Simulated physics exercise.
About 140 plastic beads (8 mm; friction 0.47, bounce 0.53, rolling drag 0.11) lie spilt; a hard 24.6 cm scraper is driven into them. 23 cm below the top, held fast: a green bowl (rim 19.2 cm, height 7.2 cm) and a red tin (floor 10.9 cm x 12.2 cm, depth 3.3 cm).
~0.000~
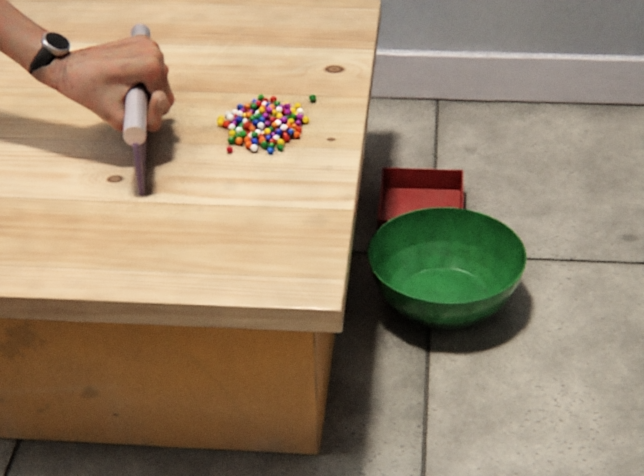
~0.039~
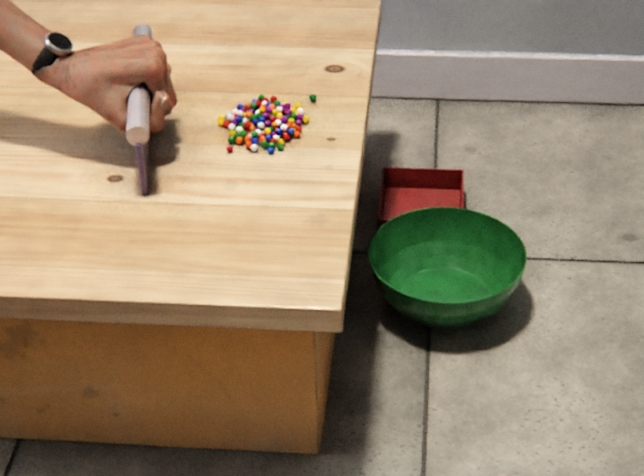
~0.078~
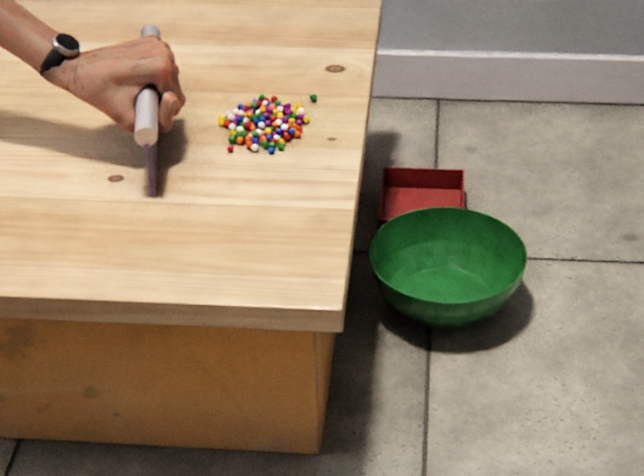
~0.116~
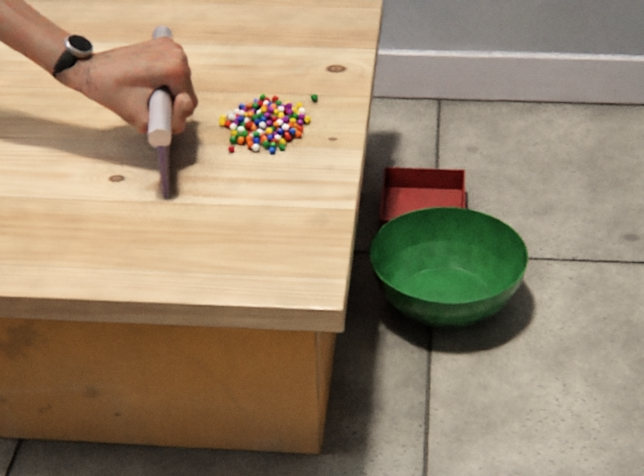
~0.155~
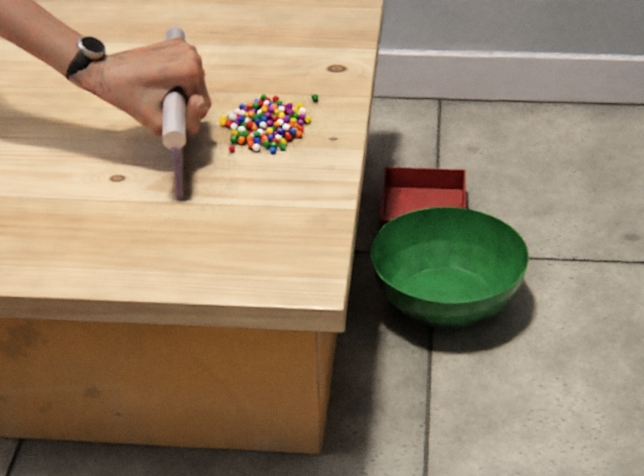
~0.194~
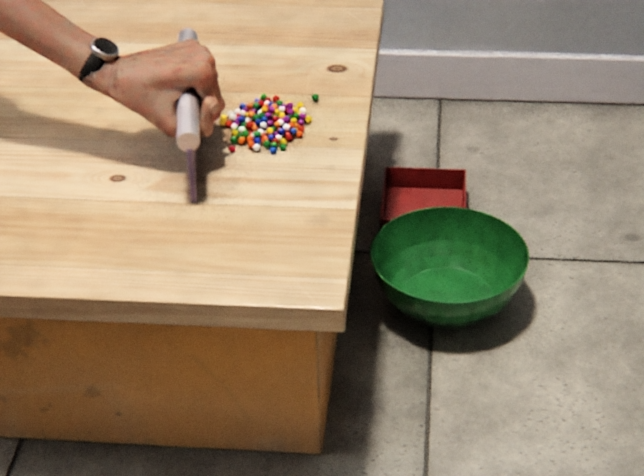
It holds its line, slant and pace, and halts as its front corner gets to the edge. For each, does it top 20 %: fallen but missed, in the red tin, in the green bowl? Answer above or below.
Fallen but missed: Below; in the red tin: Below; in the green bowl: Above.
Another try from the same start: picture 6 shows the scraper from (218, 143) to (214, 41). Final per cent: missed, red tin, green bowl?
Missed 20, red tin 15, green bowl 60.
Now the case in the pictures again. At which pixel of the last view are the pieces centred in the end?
Around (400, 278).
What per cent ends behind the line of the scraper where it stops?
Roughly 5 per cent.
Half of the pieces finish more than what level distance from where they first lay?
About 16 cm.
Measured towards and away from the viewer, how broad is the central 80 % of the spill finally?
About 14 cm.
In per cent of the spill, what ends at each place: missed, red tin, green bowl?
Missed 10, red tin 0, green bowl 45.
Then, at 0.43 s, scraper 15 cm from its start, spill 12 cm wide; still on top 100 %.
Then, at 0.68 s, scraper 23 cm from its start, spill 16 cm wide; off the edge, not caught 10 %, still on top 90 %.
Then, at 0.88 s, scraper 23 cm from its start, spill 16 cm wide; green bowl 40 %, off the edge, not caught 15 %, still on top 50 %.
At rest (1.9 s), green bowl 45 %, red tin 0 %, fallen but missed 10 %, still on top 45 %.
